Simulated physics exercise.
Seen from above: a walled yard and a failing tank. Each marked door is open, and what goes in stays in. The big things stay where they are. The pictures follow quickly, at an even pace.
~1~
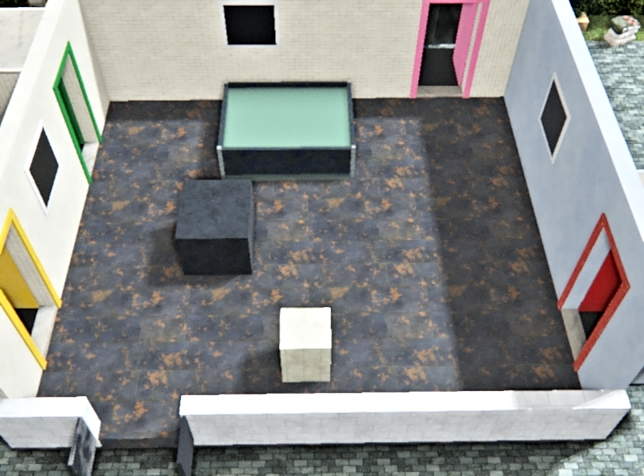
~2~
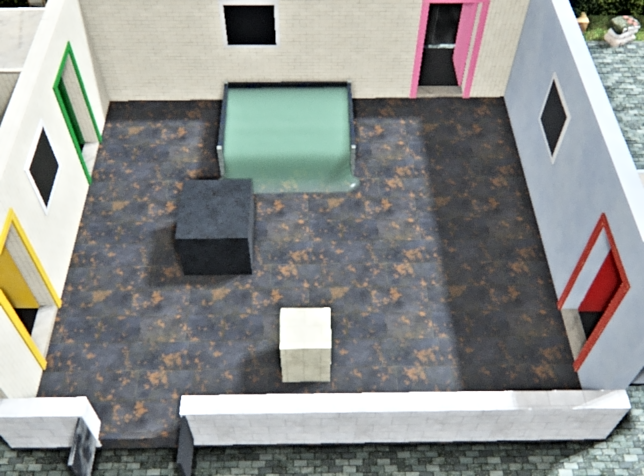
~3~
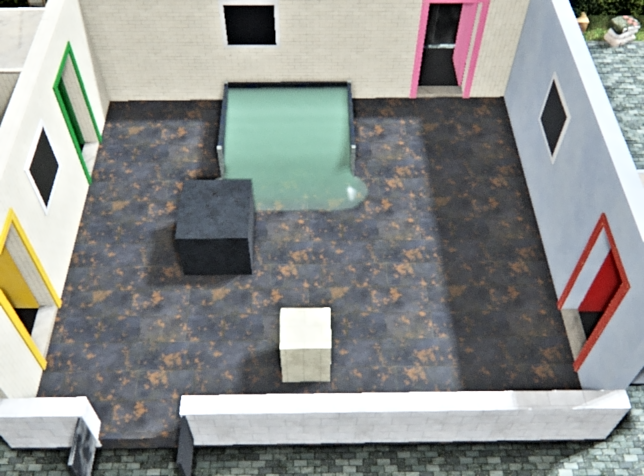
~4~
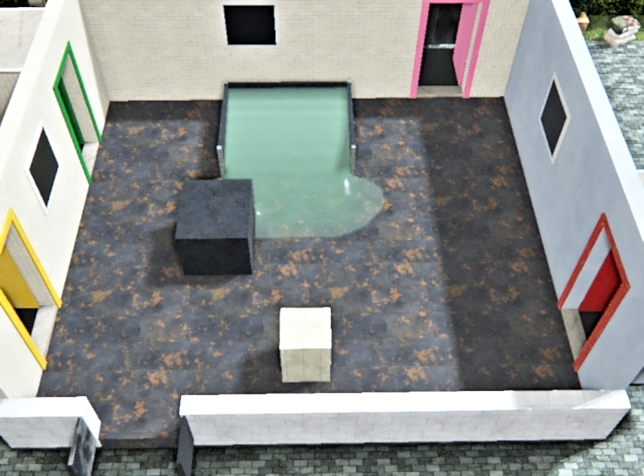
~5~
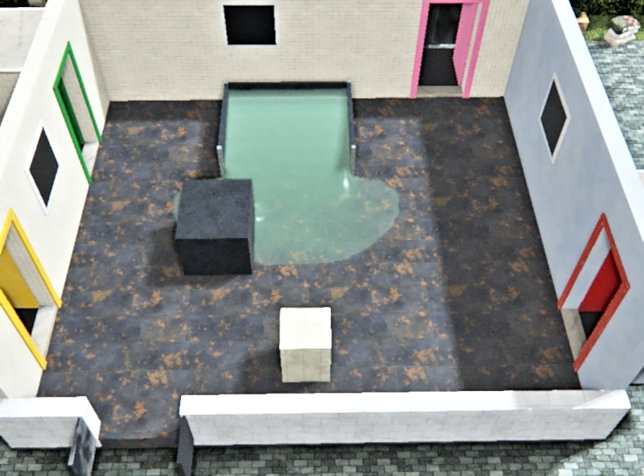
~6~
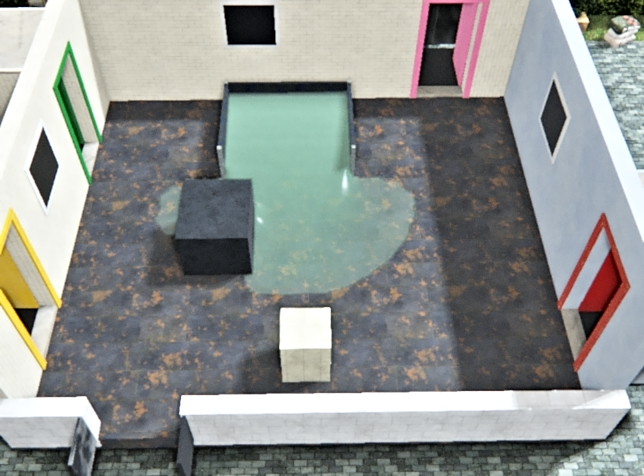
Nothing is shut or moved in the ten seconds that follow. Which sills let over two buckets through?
One by one: The yellow door holds within the limit; the red door floods; the green door floods; the pink door holds within the limit.
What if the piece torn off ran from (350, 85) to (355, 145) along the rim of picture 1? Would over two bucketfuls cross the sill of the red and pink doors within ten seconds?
In short: Red door lets more in; pink door is over.
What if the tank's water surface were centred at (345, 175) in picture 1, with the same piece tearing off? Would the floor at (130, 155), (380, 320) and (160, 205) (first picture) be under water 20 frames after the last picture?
As listed: No water, flooded, dry.
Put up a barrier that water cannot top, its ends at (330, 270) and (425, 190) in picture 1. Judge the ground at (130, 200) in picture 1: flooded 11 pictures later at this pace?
There: Flooded.
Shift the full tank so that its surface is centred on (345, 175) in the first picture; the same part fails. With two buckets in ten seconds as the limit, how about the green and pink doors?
Then: The green one takes less, the pink one keeps below it.
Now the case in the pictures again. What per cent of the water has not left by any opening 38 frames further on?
About 90 per cent.
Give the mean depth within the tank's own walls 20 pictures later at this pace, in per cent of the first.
Near 14 in a hundred.
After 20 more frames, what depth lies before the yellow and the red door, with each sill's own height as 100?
Near 30 and 250 in a hundred.
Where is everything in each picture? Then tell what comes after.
The first frame shows still water in the open tank at (287, 118).
In the second frame, the front is at (356, 180), out from the gap at (287, 166).
In the third frame, water pours out at (288, 168) and has run to (361, 195).
In the fourth frame, the front is at a hidden place, out from the gap at (288, 169).
In the fifth frame, the front is at (371, 240), out from the gap at (288, 170).
In the sixth frame, water pours out at (288, 170) and has run to (328, 287).
A moment on, water covers 30 % of the floor; the yellow door not reached, the red door not reached, the green door not reached, the pink door not reached.
Next, water covers 50 % of the floor; the yellow door not reached, the red door not reached, the green door under two buckets in, the pink door not reached.
Then, water covers 60 % of the floor; the yellow door wet at the sill, nothing in, the red door wet at the sill, nothing in, the green door over two buckets in, the pink door not reached.
Later, water covers 80 % of the floor; the yellow door wet at the sill, nothing in, the red door over two buckets in, the green door over two buckets in, the pink door not reached.
In the end, water covers 100 % of the floor; the yellow door wet at the sill, nothing in, the red door far over two buckets in, the green door over two buckets in, the pink door wet at the sill, nothing in.
